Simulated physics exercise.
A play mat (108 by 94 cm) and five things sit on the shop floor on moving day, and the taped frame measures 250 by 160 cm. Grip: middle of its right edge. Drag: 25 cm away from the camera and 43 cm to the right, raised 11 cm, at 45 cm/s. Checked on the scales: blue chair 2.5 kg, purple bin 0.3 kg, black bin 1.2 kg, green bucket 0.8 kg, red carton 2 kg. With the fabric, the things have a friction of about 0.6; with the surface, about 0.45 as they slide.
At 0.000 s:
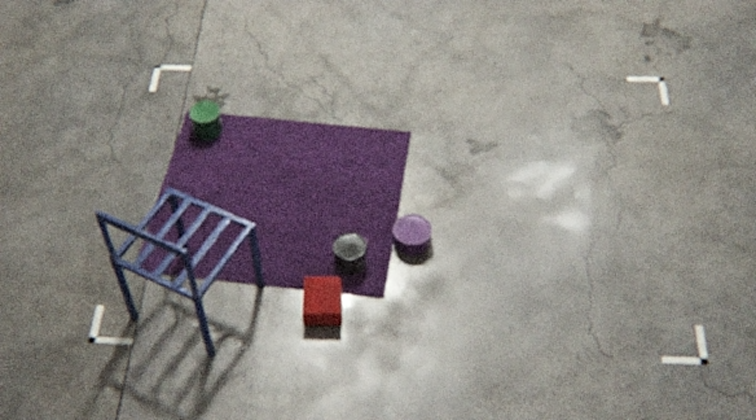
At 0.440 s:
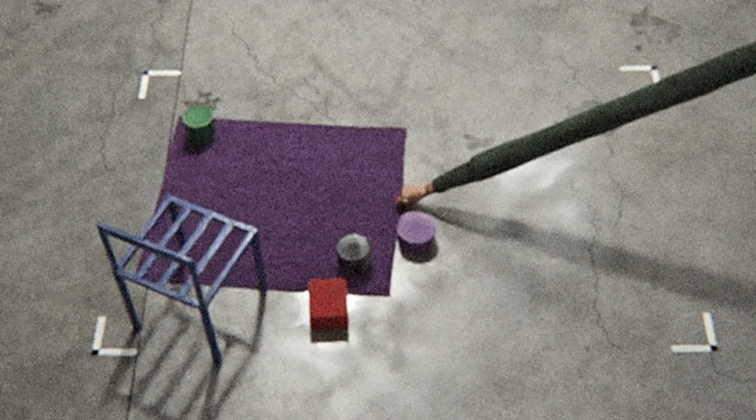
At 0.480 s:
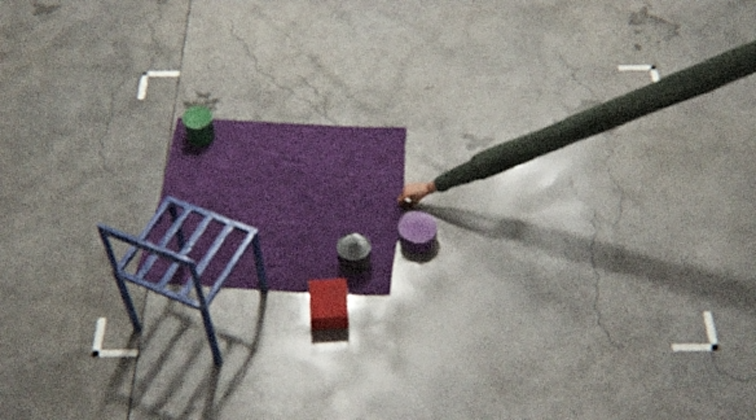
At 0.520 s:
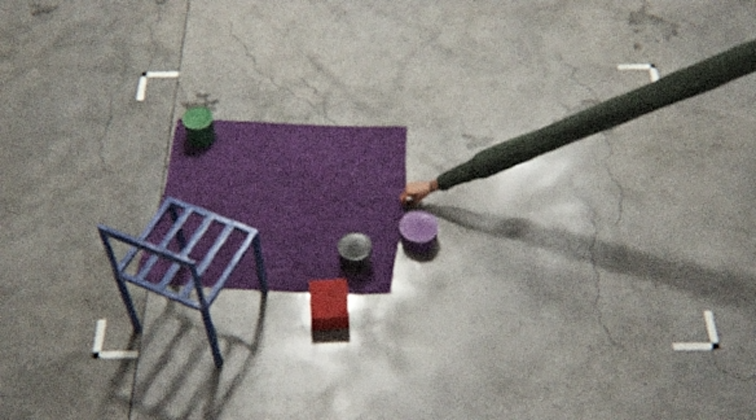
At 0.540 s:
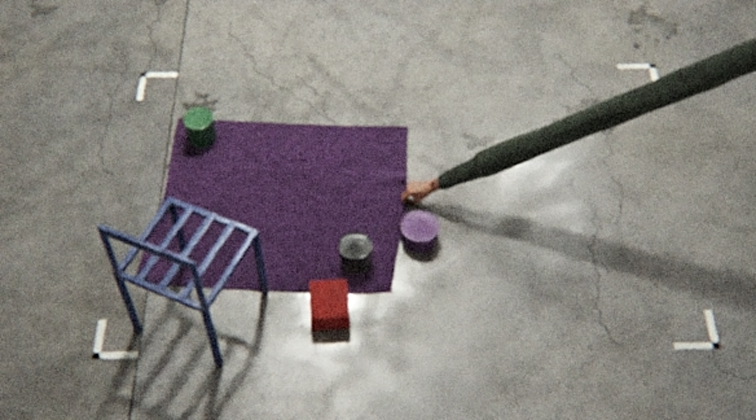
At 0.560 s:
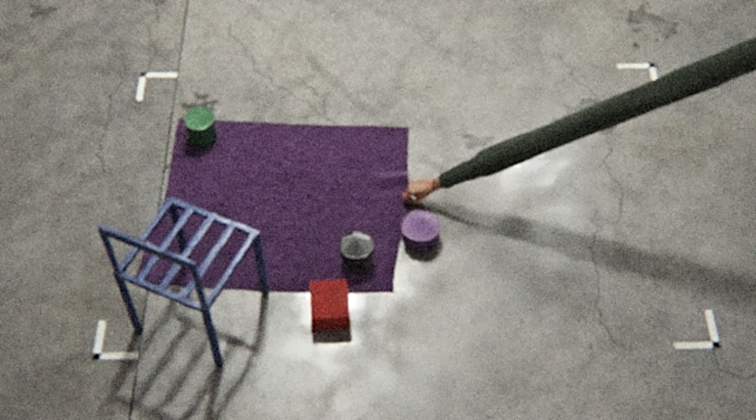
A hand reaches in from the right and grips the purple mat's edge, barely shifting it.
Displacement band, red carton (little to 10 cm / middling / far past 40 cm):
Little.
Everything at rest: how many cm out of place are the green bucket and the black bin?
Net displacement - green bucket 35 cm, black bin 50 cm.
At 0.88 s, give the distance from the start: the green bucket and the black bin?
Shifts - green bucket: Around 15 cm; black bin: Around 15 cm.
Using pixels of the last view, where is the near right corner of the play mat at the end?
(477, 241), roughly.
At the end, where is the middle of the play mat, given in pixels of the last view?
About (380, 178).
At 0.9 s, middle of the play mat at (314, 191); black bin 17 cm off its start, purple bin 13 cm off its start, green bucket 13 cm off its start.
At 1.2 s, middle of the play mat at (342, 180); black bin 33 cm off its start, purple bin 23 cm off its start, green bucket 22 cm off its start.
At 1.5 s, middle of the play mat at (372, 180); black bin 48 cm off its start at (447, 195), green bucket 33 cm off its start at (268, 119), purple bin 32 cm off its start at (488, 214).
At 1.8 s, middle of the play mat at (380, 178); black bin 52 cm off its start, green bucket 36 cm off its start, purple bin 35 cm off its start.
At 2.4 s, middle of the play mat at (380, 178); red carton 0 cm off its start at (330, 299), black bin 53 cm off its start at (457, 192), green bucket 36 cm off its start at (275, 119), purple bin 35 cm off its start at (497, 214).
